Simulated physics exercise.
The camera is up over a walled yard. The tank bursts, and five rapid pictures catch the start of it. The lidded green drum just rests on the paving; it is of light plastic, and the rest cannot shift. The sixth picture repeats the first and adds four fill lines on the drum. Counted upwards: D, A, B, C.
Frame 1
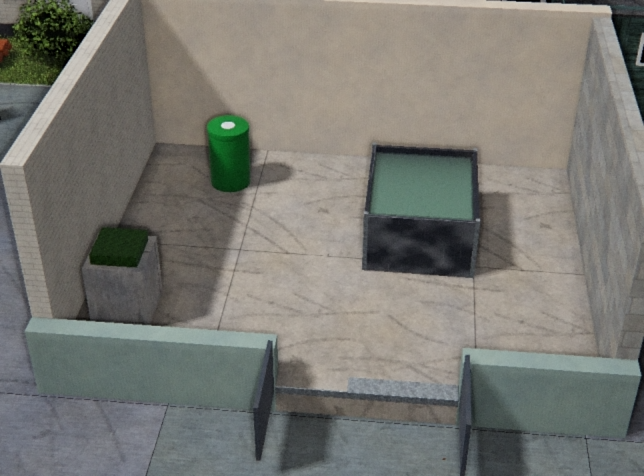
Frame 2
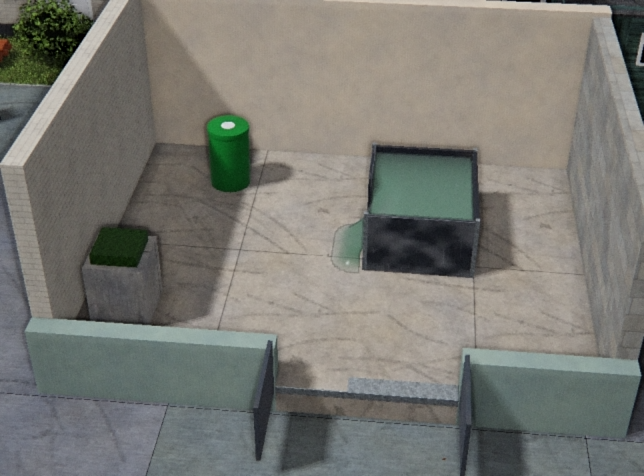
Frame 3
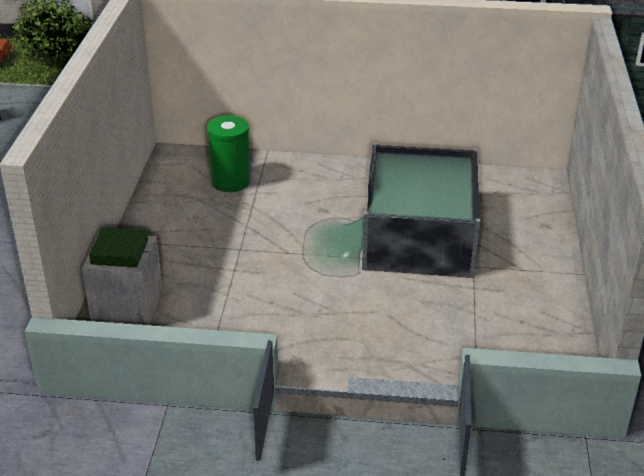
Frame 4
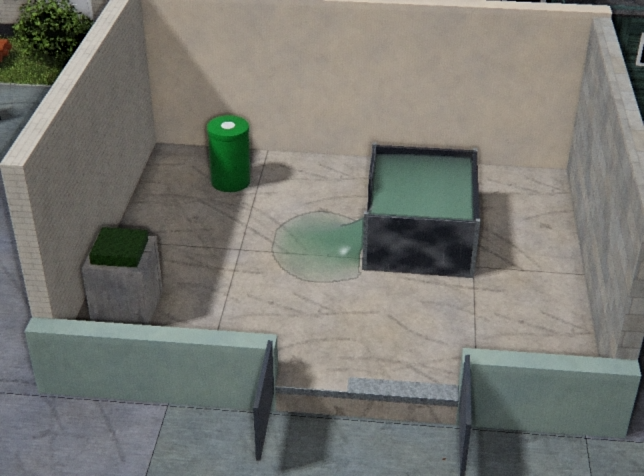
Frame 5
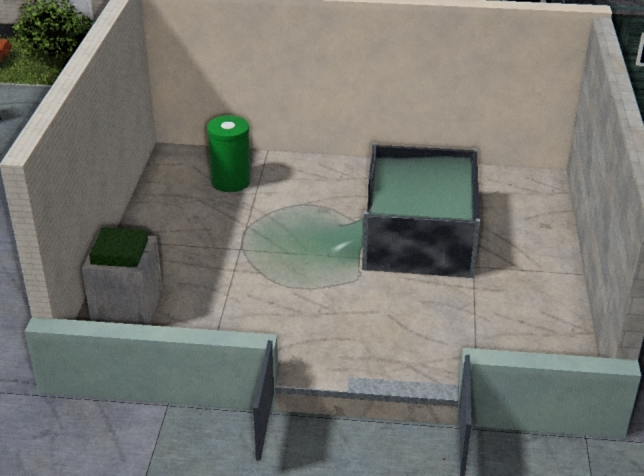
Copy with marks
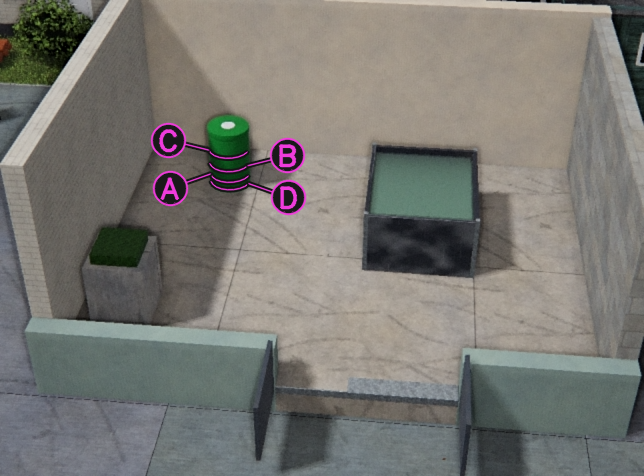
Pale green liquid spreads across the stone floor of a walled yard, seen from a fixed viewpoint high above its open front gate. A dark-sided tank filled with the same green stands right of centre, with a bright green drum at the back left and a grass-topped stone planter near the left wall. The liquid emerges at the tank's left side and widens leftward into a rounded puddle, while everything else stays still.
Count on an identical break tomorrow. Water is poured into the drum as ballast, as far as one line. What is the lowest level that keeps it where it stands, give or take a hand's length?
Use line A.
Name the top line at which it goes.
D it is.
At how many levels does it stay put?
Three of the four.
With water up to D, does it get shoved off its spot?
Yes, that goes wrong.
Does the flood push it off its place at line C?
No, not at all.
On the marked copy, A at (227, 182); B at (226, 171); C at (225, 158); D at (227, 189); from the bottom up D, A, B, C.
Choosing A, it does not move.
Choosing B, it does not move.
Choosing C, it does not move.
Choosing D, it is pushed about 3 times its own width away.
